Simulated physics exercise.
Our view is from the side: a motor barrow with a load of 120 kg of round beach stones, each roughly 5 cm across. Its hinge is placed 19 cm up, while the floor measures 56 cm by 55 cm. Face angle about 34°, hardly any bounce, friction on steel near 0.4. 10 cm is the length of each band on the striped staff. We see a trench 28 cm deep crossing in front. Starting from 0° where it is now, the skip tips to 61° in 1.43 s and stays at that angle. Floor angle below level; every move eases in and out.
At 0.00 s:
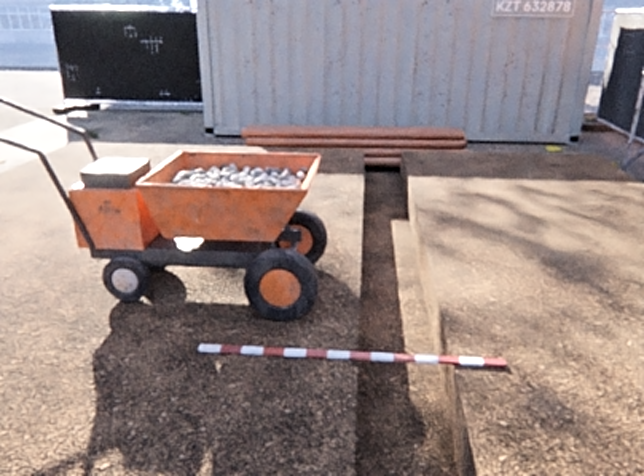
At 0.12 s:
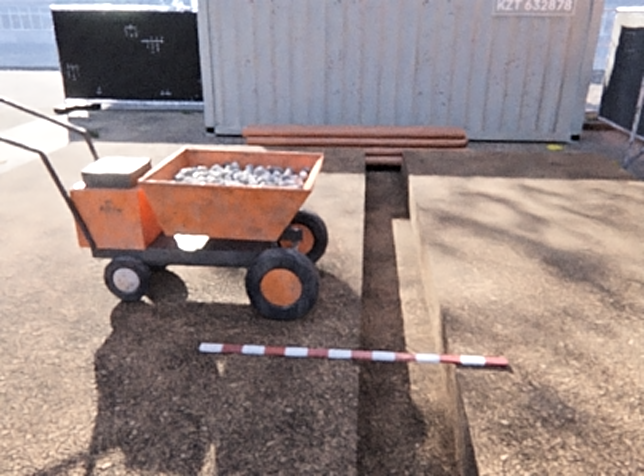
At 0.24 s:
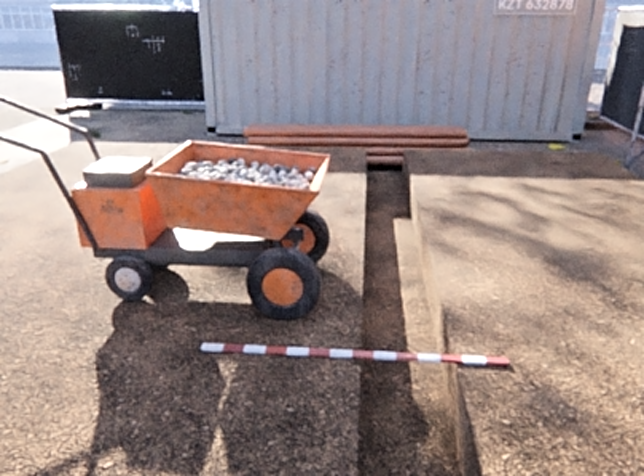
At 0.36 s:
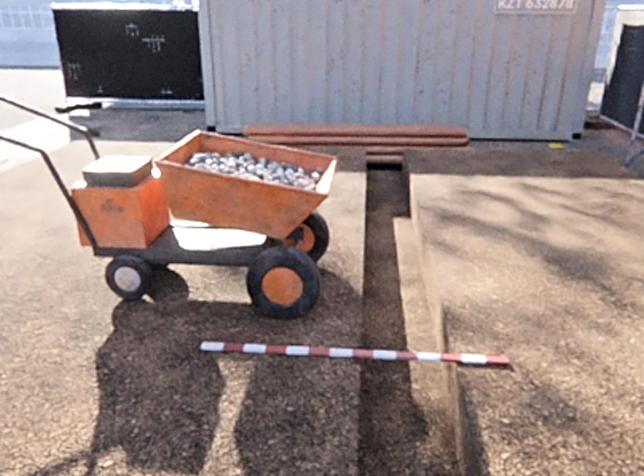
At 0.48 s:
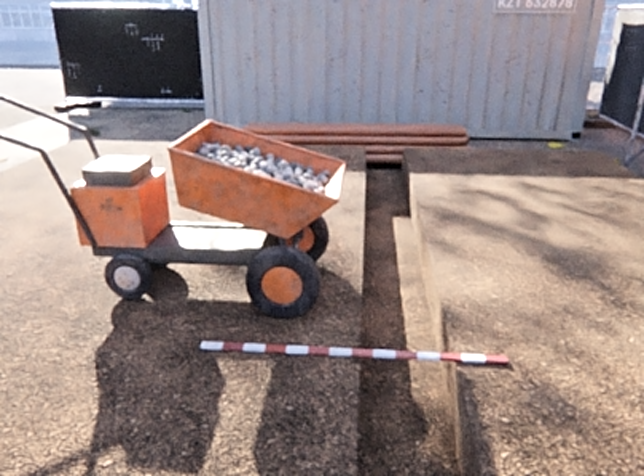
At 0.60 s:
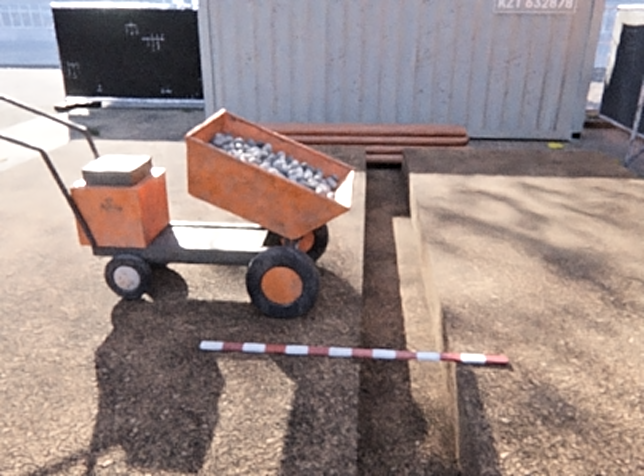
An orange motor barrow beside a narrow trench raising the rear of its stone-filled skip, tilting it steadily forward to the right.
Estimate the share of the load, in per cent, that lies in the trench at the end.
I would say 67 per cent of the load lies in the trench at the end.
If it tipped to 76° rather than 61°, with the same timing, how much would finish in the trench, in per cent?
Around 85 per cent would finish in the trench.
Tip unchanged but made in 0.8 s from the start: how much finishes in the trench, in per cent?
That would give about 55 percent.
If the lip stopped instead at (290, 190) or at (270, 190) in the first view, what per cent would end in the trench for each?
I'd expect close to 75 per cent at the first and 75 per cent at the second.
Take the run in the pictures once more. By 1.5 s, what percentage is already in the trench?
Roughly 20% by that time.
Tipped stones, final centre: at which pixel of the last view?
The stones end up centred near (407, 327).
After 1.1 s the floor is at 51°; 100 % in the skip; the foremost stones are at (371, 223).
After 1.5 s the floor is at 61°; 80 % in the skip, 20 % in the trench; the foremost stones are at (435, 314).
After 1.9 s the floor is at 61°; 55 % in the skip, 41 % in the trench, 4 % past the trench; the foremost stones are at (486, 294).
After 3.8 s the floor is at 61°; 27 % in the skip, 67 % in the trench, 5 % past the trench; the foremost stones are at (536, 300).
